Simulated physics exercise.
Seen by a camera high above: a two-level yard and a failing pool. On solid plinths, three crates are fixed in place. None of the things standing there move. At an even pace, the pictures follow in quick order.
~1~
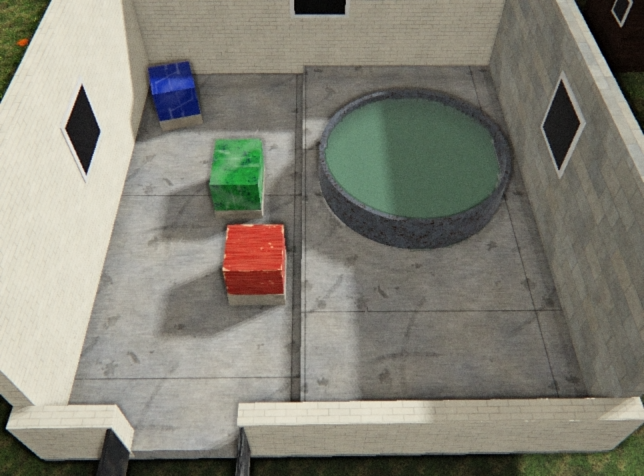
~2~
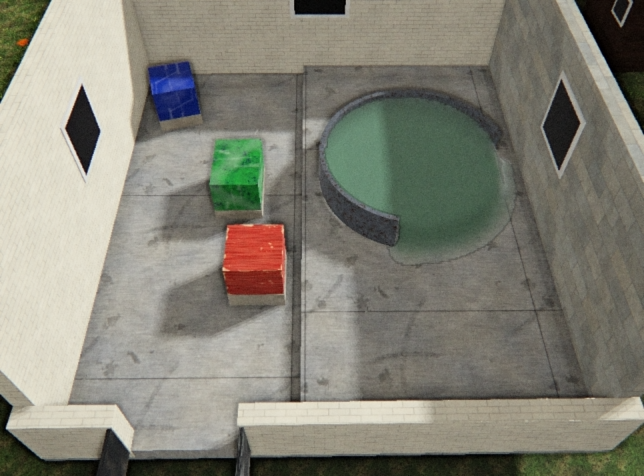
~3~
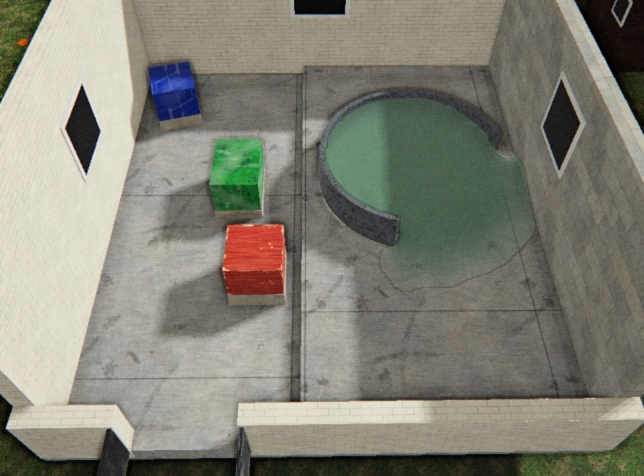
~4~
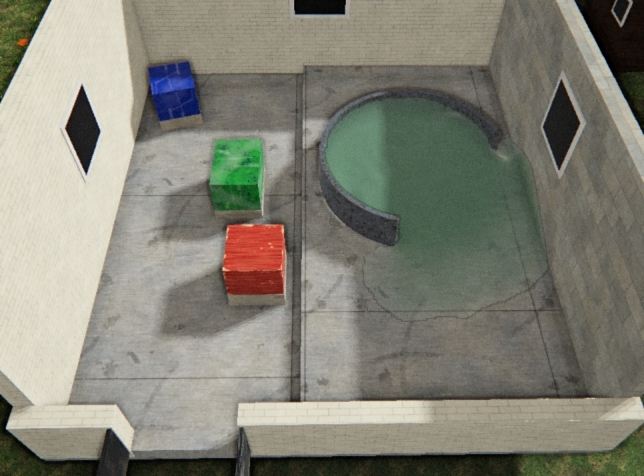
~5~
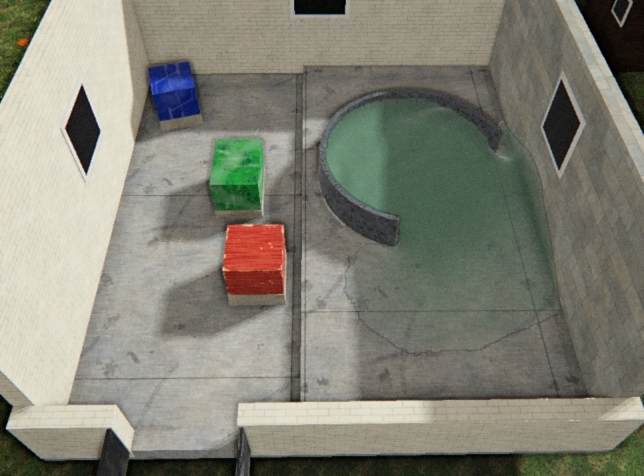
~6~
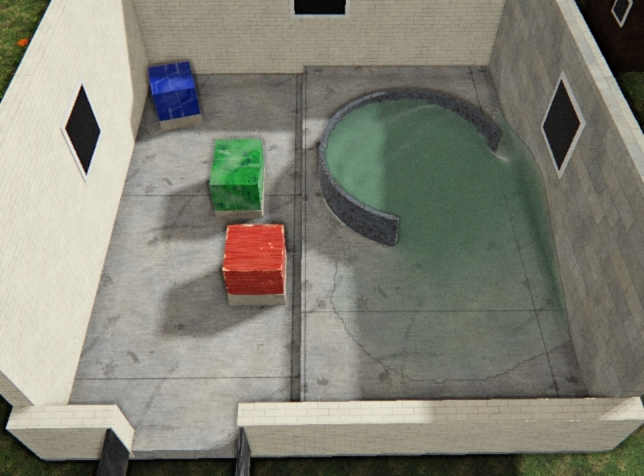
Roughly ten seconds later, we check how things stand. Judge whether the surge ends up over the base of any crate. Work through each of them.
At the end, green crate: Clear; blue crate: Clear; red crate: Clear.
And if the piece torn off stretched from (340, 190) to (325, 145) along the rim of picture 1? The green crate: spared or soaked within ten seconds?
Looking at the green crate, it is hit.
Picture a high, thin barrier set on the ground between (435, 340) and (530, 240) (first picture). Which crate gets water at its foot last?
Looks like the crate marked blue.
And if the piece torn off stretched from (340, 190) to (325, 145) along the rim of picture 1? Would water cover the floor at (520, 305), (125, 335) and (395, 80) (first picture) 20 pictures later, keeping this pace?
Point one: Not reached. Point two: Reached. Point three: Not reached.
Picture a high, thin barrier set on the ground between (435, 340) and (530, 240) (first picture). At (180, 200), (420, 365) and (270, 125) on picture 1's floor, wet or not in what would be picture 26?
As listed: Dry, flooded, clear.
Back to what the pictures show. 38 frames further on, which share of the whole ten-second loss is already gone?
Share gone: About 20 %.
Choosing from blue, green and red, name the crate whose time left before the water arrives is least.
I say the red-painted one.
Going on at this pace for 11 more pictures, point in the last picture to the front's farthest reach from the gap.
Somewhere about (248, 428).
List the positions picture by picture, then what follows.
The first frame shows the pool at (414, 154) is whole and still.
In the second frame, the front is at (396, 255), out from the gap at (483, 217).
In the third frame, the front is at (515, 154), out from the gap at (483, 218).
In the fourth frame, the front is at (510, 139), out from the gap at (482, 218).
In the fifth frame, water pours out at (482, 219) and has run to (380, 328).
In the sixth frame, water pours out at (482, 219) and has run to (414, 372).
A moment on, water covers 30 % of the floor; the green crate not reached, the blue crate not reached, the red crate not reached.
Next, water covers 30 % of the floor; the green crate not reached, the blue crate not reached, the red crate not reached.
Then, water covers 50 % of the floor; the green crate not reached, the blue crate not reached, the red crate water round its plinth.
Later, water covers 90 % of the floor; the green crate water round its plinth, the blue crate water round its plinth, the red crate water round its plinth.
In the end, water covers 100 % of the floor; the green crate stayed above the water, the blue crate stayed above the water, the red crate stayed above the water.
